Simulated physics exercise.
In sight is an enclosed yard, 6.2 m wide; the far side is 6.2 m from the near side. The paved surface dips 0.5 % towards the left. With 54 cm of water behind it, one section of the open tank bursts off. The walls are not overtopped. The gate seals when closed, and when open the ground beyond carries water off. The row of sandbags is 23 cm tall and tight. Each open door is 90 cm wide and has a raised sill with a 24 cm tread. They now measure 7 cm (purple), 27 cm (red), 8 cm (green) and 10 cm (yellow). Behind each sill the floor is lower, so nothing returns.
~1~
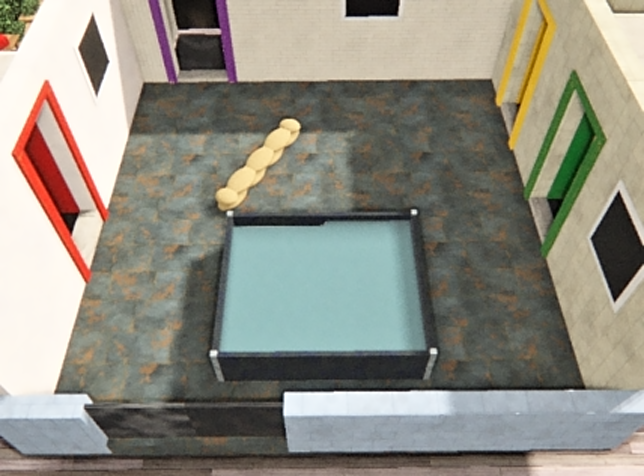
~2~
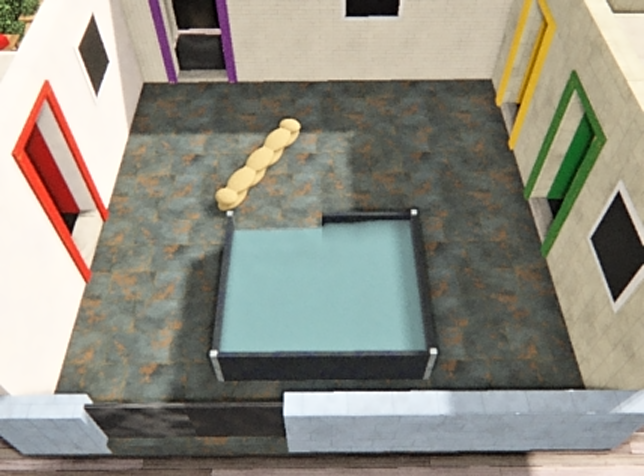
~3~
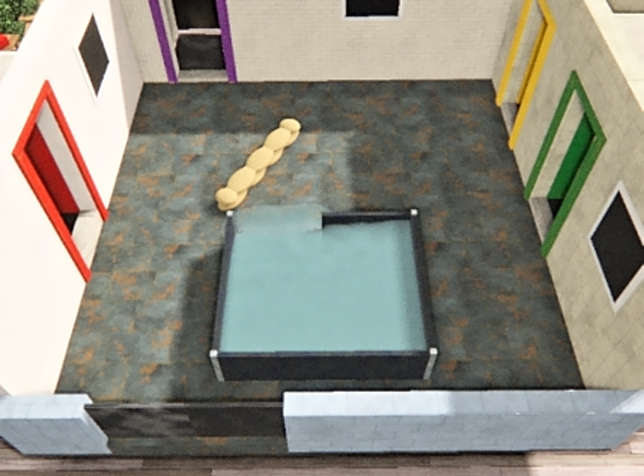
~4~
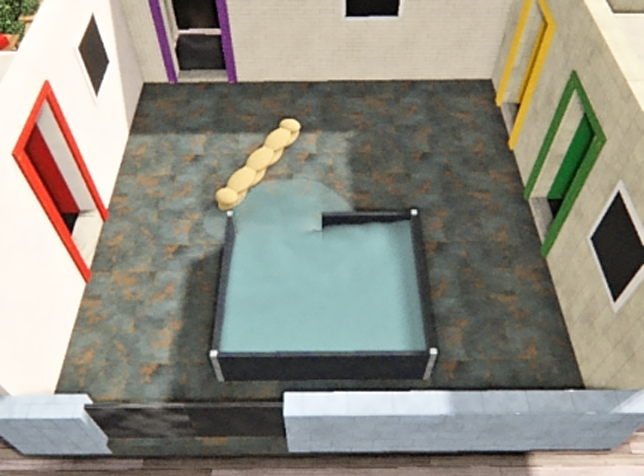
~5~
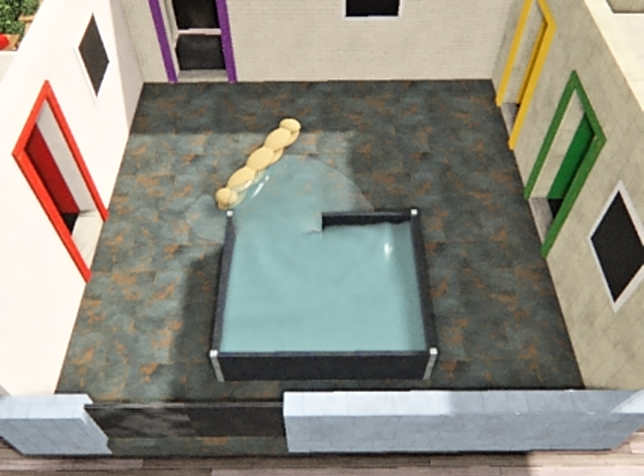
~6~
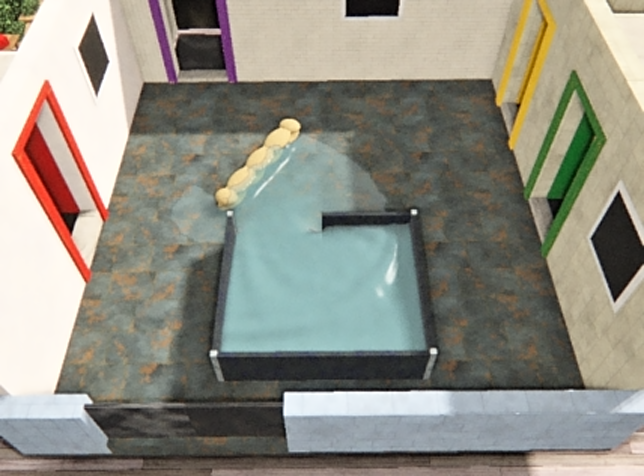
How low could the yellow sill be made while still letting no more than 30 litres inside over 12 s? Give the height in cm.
It would have to be roughly 13 cm high.
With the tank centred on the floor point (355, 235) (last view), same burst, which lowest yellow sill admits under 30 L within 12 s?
Then roughly 14.0 cm.
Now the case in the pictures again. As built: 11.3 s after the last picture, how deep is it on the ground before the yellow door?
Some 5.5 cm.
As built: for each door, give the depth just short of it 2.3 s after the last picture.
Depths in cm: Purple 2, red 9, green 0, yellow 11.
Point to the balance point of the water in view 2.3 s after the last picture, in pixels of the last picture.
At about (319, 210).
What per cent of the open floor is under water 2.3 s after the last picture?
Near 50 per cent is wet.
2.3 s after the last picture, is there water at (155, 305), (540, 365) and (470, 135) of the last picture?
In that order: Not reached, still dry, wet.
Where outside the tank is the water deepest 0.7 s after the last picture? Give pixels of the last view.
Around (243, 206).
Then, 0.7 s after the last picture water covers 20 % of the floor, deepest (39 cm) near (243, 206); it has not reached the yellow door.
Then, 2.3 s after the last picture water covers 50 % of the floor, deepest (36 cm) near (491, 87); 11 cm at the yellow door, 0 litres in over its 10 cm sill.
Then, 11.3 s after the last picture water covers 95 % of the floor, deepest (13 cm) near (78, 314); 6 cm at the yellow door, 72 litres in over its 10 cm sill.
At the yellow door as built, the water peaked near 18 cm, 2.9 s after the last picture.
Run again over the same 12 s with other heights there, 43 litres in over 12 cm, 9 litres over 16.5 cm. The limit of 30 litres is kept from about 13 cm up.
